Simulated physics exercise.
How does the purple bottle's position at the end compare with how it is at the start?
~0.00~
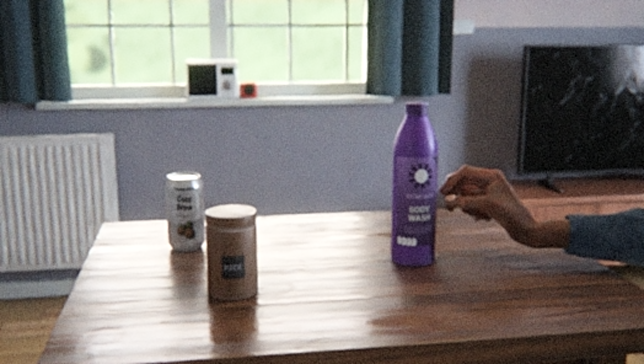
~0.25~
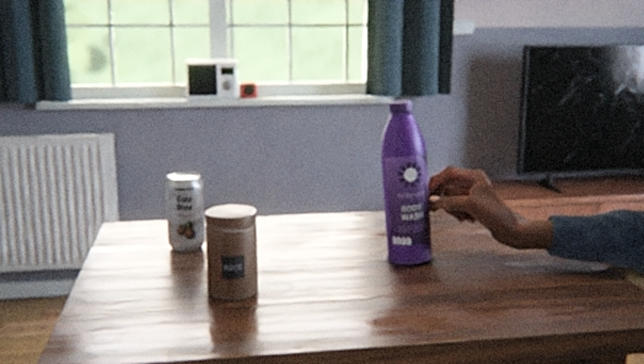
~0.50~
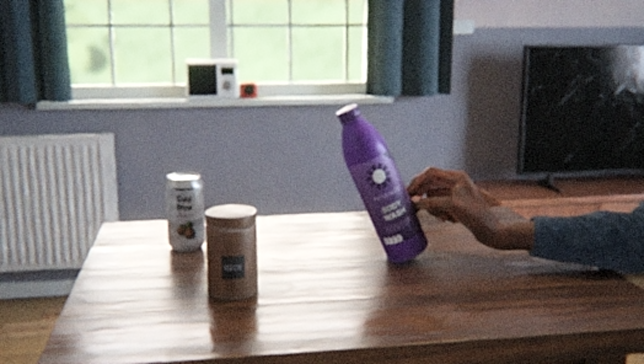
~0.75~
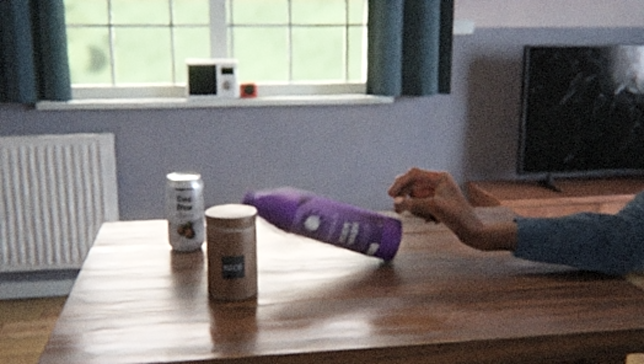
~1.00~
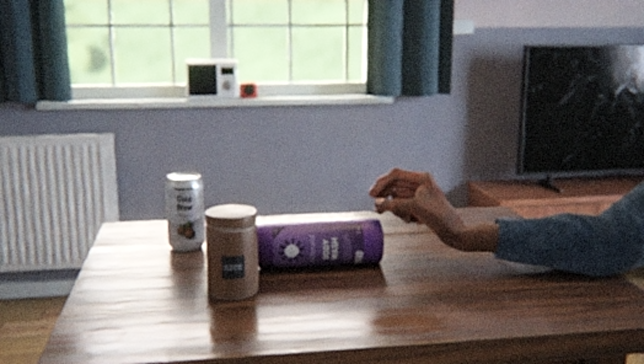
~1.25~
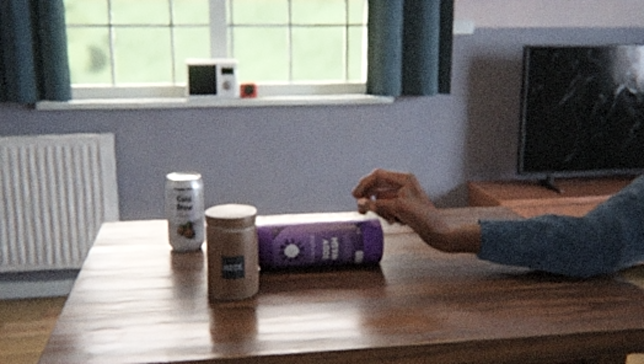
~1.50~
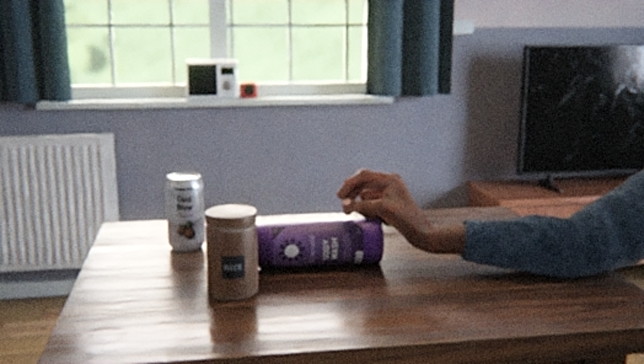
At the start the purple bottle stands upright on the table, and at the end it lies on its side.
